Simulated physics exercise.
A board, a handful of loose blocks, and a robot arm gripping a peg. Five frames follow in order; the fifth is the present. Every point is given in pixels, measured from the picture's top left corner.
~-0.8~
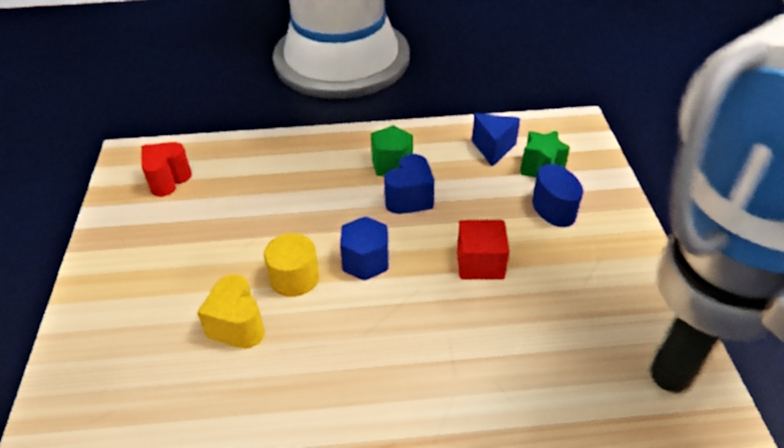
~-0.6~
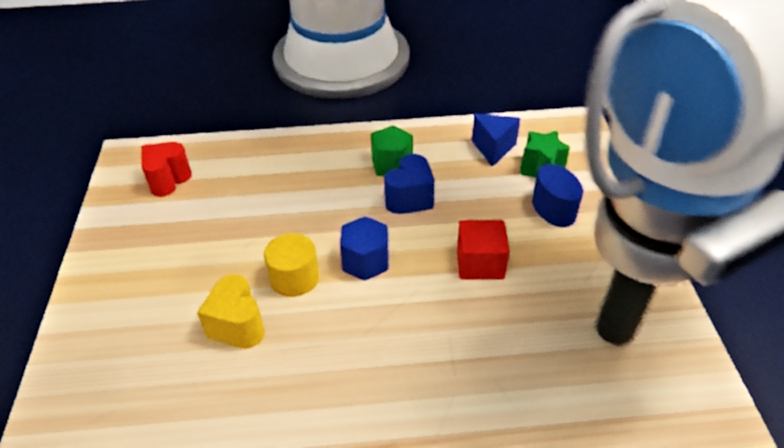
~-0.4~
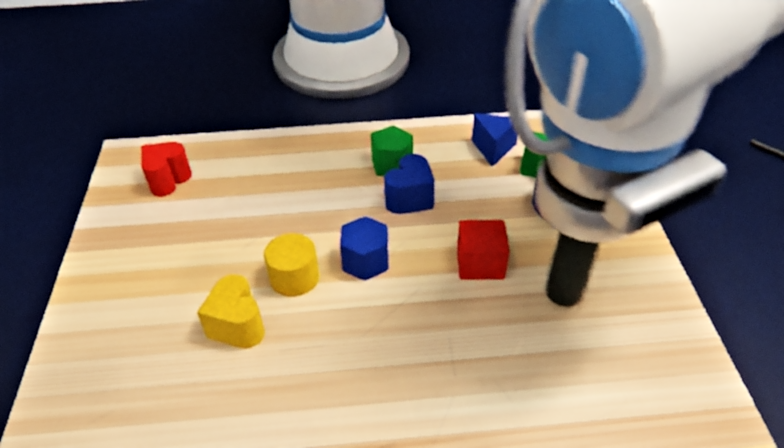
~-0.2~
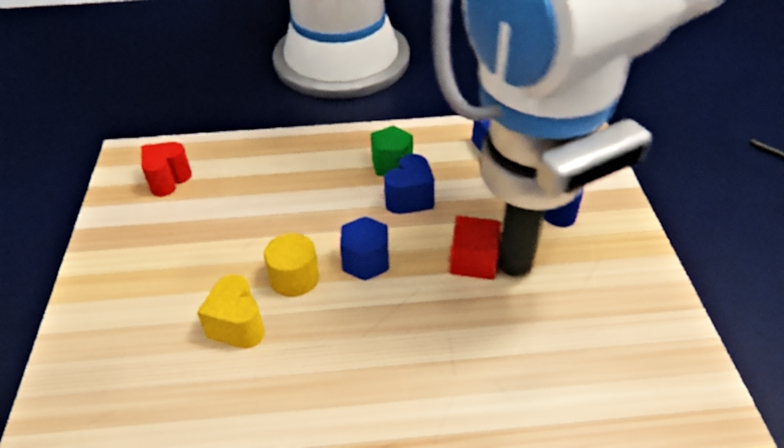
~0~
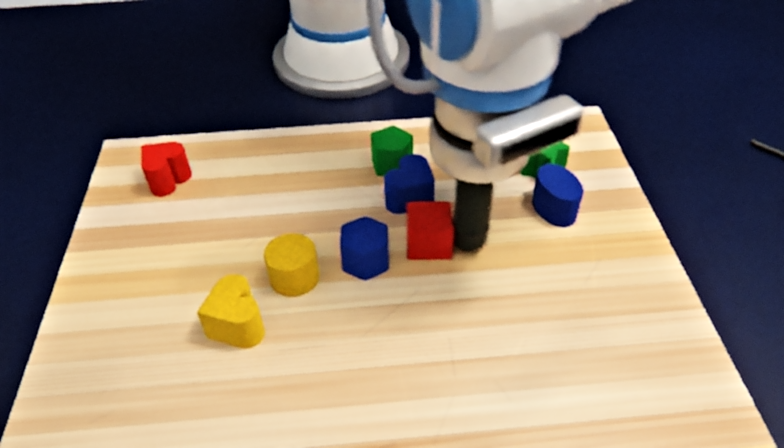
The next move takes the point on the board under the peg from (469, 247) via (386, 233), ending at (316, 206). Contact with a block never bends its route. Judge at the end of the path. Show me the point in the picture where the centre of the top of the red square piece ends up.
I'd say the red square piece ends with its top centre at (273, 181).
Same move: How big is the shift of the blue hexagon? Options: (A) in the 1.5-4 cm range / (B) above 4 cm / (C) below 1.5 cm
Option A.
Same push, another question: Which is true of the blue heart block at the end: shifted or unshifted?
It is still on its spot.
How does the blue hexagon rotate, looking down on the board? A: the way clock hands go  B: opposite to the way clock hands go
B
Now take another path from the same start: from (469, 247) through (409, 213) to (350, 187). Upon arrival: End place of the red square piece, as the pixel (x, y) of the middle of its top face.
Near (383, 207).
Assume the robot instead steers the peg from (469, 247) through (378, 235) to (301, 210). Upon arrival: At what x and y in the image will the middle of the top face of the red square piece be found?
About (264, 172).
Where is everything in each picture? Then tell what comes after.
In the first picture, tip of the peg (671, 376), middles of tops, yellow round block (290, 250), blue hexagon (364, 234), blue heart block (411, 171), red square piece (484, 235).
In the second picture, peg (615, 330), nothing pushed.
In the third picture, peg (564, 293), nothing pushed.
In the fourth picture, peg (515, 264), red square piece (477, 233).
In the fifth picture, peg (469, 240), yellow round block (290, 250), blue hexagon (364, 234), blue heart block (411, 171), red square piece (430, 216).
What follows on the original path. One third of the way, peg (412, 230); yellow round block (285, 253); blue hexagon (335, 236), turned 45° anticlockwise; red square piece (372, 206).
Two thirds of the way, peg (359, 220); yellow round block (281, 255); blue hexagon (329, 235), turned 65° anticlockwise; red square piece (320, 193).
At the end, peg (315, 199); yellow round block (281, 255); blue hexagon (329, 235), turned 65° anticlockwise; blue heart block unmoved; red square piece (273, 181), turned 15° anticlockwise.
